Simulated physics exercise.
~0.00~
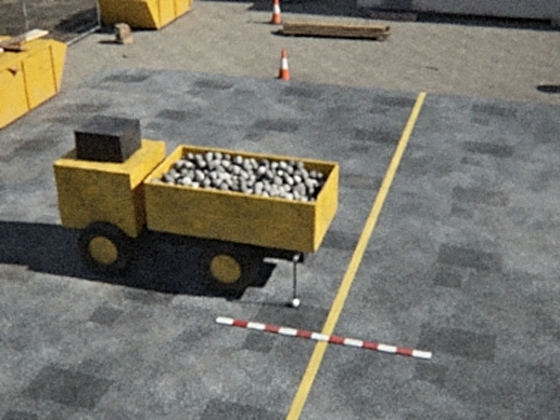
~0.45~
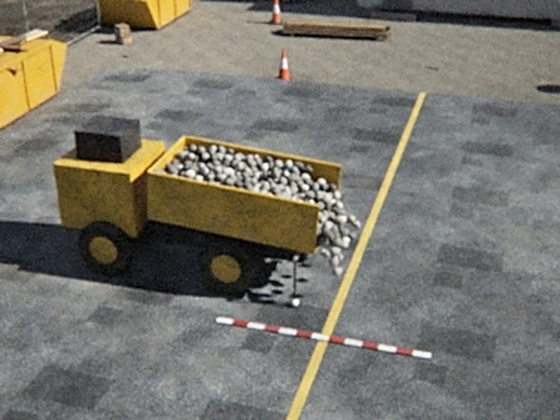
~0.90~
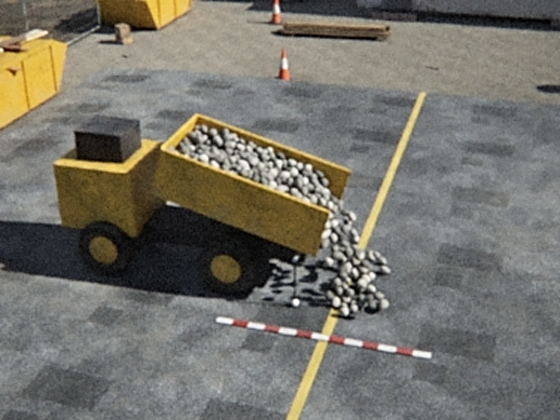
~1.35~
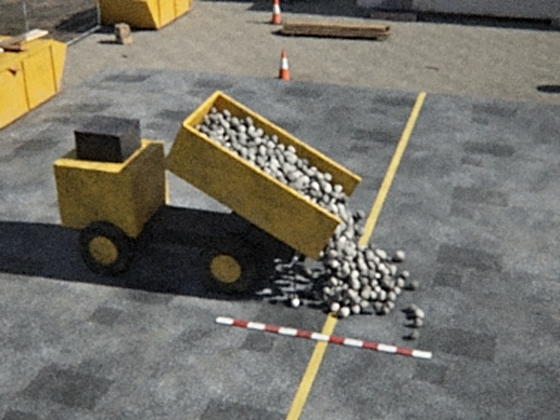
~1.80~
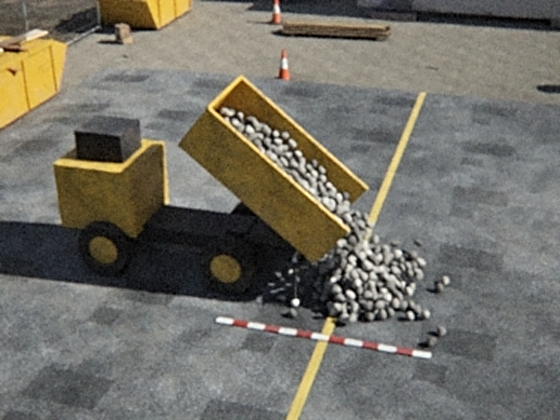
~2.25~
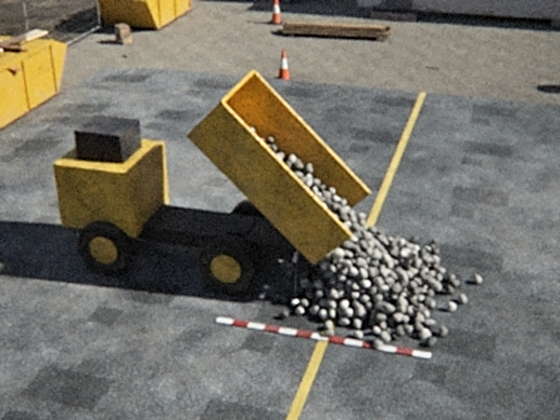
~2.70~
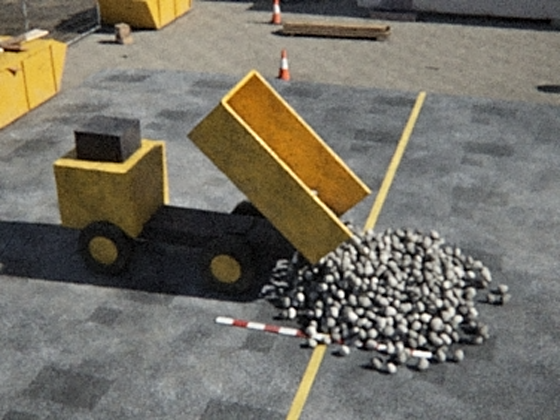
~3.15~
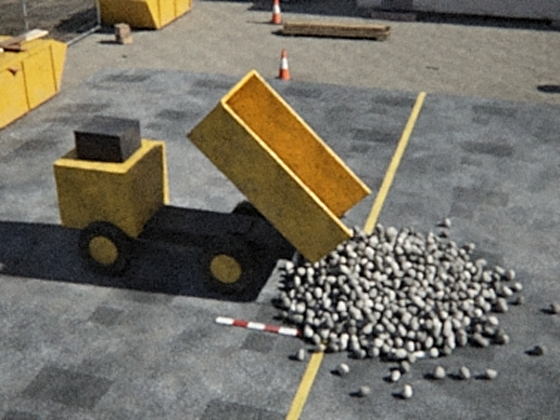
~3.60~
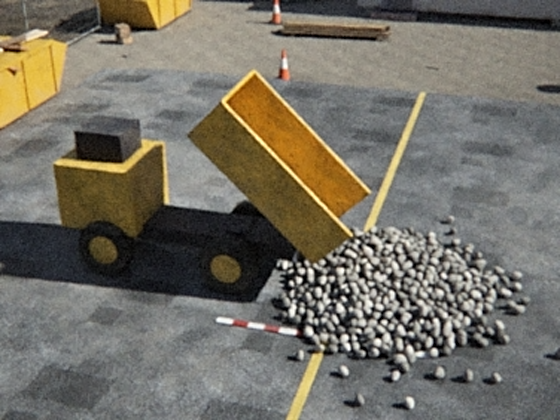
In this clip, a yellow tipping truck raises its bed on grey paving, and rounded stones pour from the right end over a yellow line and a red and white pole, until the bed stands steep and empty beside a broad heap lying mostly past the line.
